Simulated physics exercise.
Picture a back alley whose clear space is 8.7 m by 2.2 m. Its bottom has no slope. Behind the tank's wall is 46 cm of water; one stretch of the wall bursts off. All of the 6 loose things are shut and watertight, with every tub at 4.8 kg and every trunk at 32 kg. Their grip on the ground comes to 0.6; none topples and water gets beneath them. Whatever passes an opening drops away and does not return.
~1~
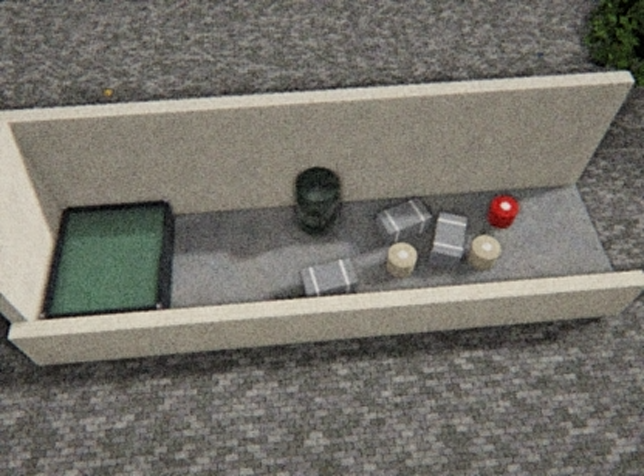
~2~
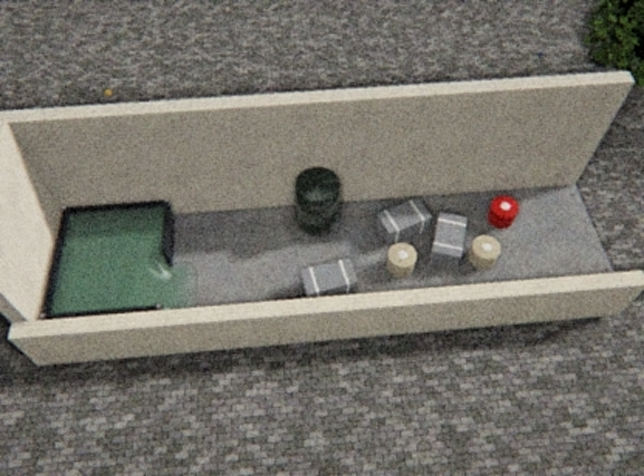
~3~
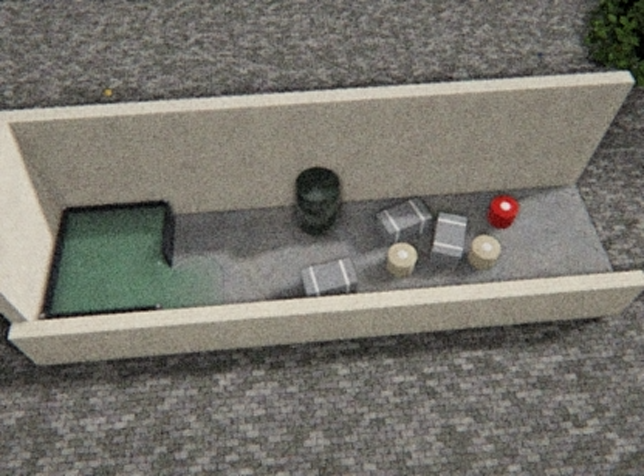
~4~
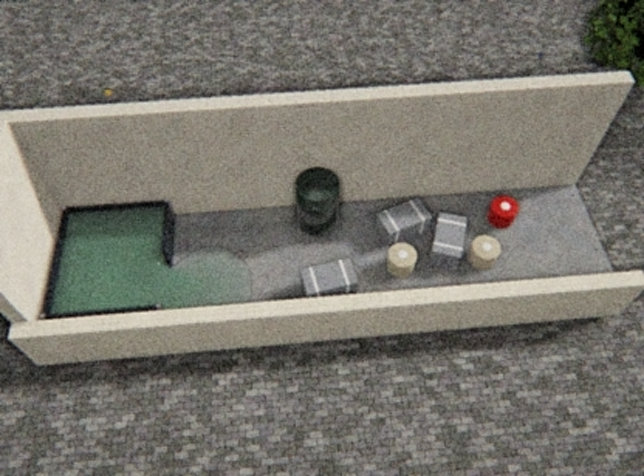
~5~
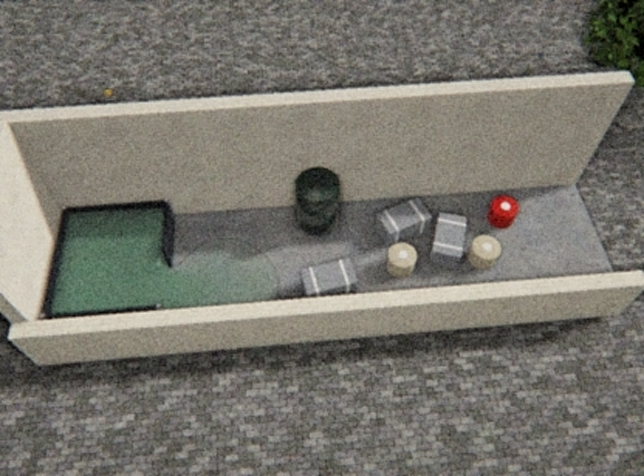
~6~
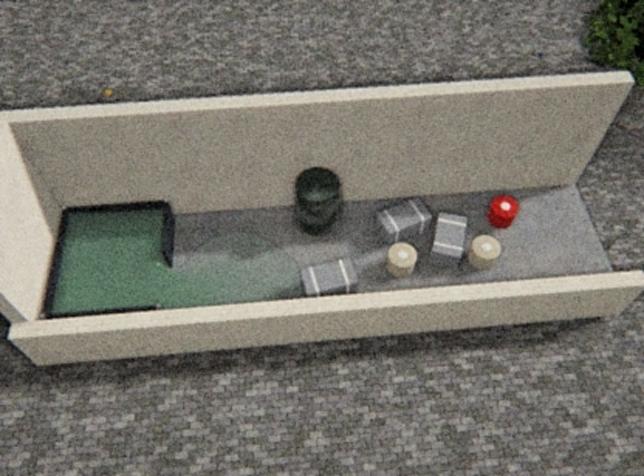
The video shows a walled alley seen from above, where green water pours through a gap in a dark-framed tank at the left and spreads rightward across the floor, while the scattered tubs and trunks stay still.
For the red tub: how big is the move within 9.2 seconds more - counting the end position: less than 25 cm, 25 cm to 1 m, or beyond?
The red tub goes a long way.
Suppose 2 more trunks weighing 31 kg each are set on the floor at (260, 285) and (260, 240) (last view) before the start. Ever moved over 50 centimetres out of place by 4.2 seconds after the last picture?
The first is above the mark, the second below the mark.
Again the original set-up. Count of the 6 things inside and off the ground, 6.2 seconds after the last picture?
Count at that moment: 1.
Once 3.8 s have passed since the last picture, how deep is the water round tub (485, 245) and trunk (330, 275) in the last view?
I'd put it at 4 cm and 11 cm respectively.
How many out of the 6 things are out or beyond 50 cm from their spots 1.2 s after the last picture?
Tally at that time: 1.
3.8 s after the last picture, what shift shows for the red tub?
About 40 cm by then.
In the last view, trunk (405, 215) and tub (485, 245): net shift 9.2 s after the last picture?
Log: Item 1 at 250 cm, item 2 gone out.
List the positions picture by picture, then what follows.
The red tub at (505, 206) rests on the ground; 2.9 m2 under water; 0 of 6 have shifted, in the first frame.
The red tub at (505, 206), on the bottom; water covers 3.3 m2; 0 of 6 have shifted, in the second frame.
The red tub at (505, 206) rests on the ground; water covers 3.9 m2; 0 of 6 have shifted, in the third frame.
The red tub at (505, 206) rests on the ground; water covers 4.5 m2; 0 of 6 have shifted, in the fourth frame.
The red tub at (505, 206), on the bottom; water covers 5.2 m2; 0 of 6 have shifted, in the fifth frame.
The red tub at (505, 206) rests on the ground; water covers 5.9 m2; 0 of 6 have shifted, in the sixth frame.
Then, 1.2 s after the last picture the red tub is near (505, 206), 0.0 m from its start, aground; 0 of 6 are out; 0 afloat.
Then, 3.8 s after the last picture the red tub is near (528, 208), 0.4 m from its start, aground; 0 of 6 are out; 1 afloat.
Then, 6.2 s after the last picture the red tub is near (595, 212), 1.5 m from its start, aground; 1 of 6 are out; 1 afloat.
Then, 9.2 s after the last picture the red tub is near (597, 212), 1.5 m from its start, aground; 2 of 6 are out; 0 afloat.
